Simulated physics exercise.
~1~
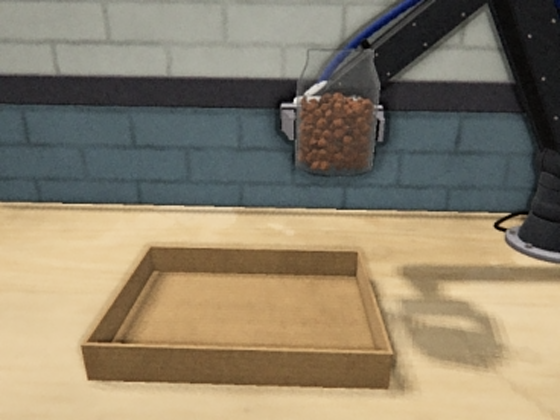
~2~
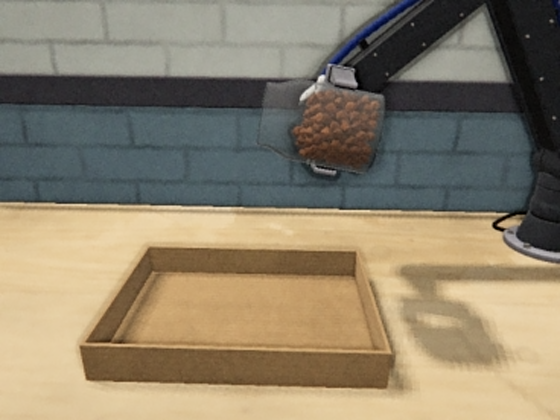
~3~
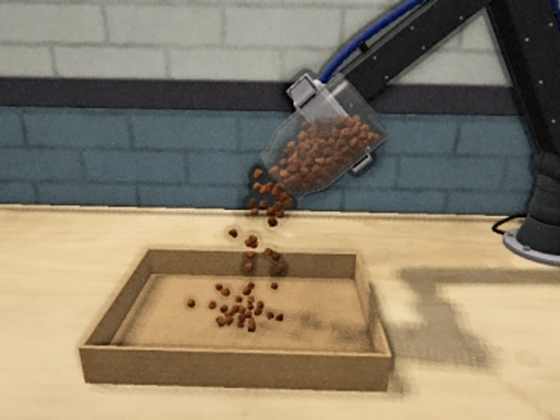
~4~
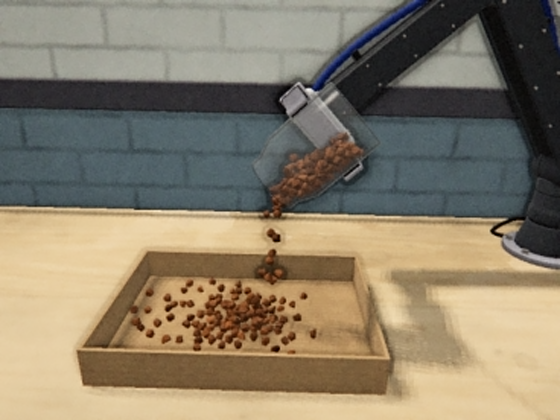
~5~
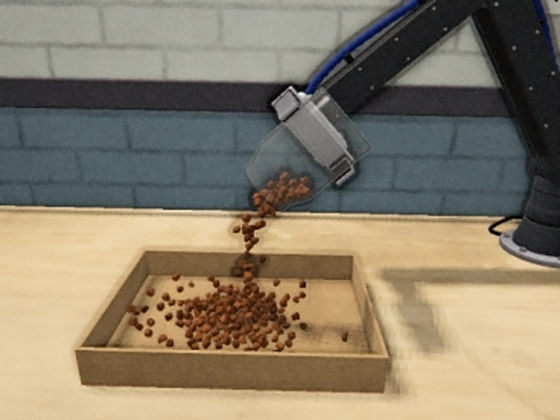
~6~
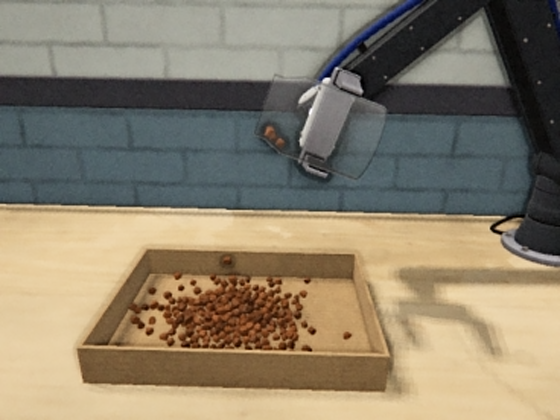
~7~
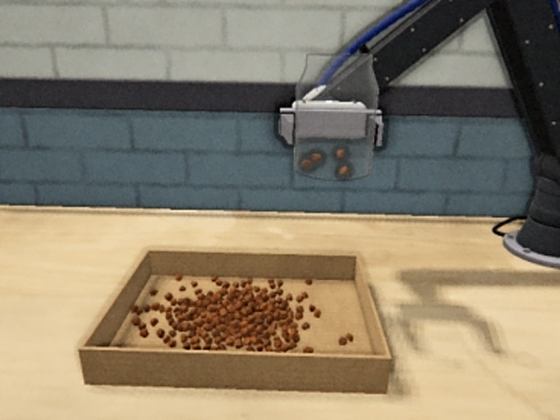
On a pale wooden tabletop before a brick wall, a robot arm tipped a clear jar of brown pellets over to the left, pouring them into a shallow cardboard-coloured tray, then turned it upright again with only a few pellets left inside.
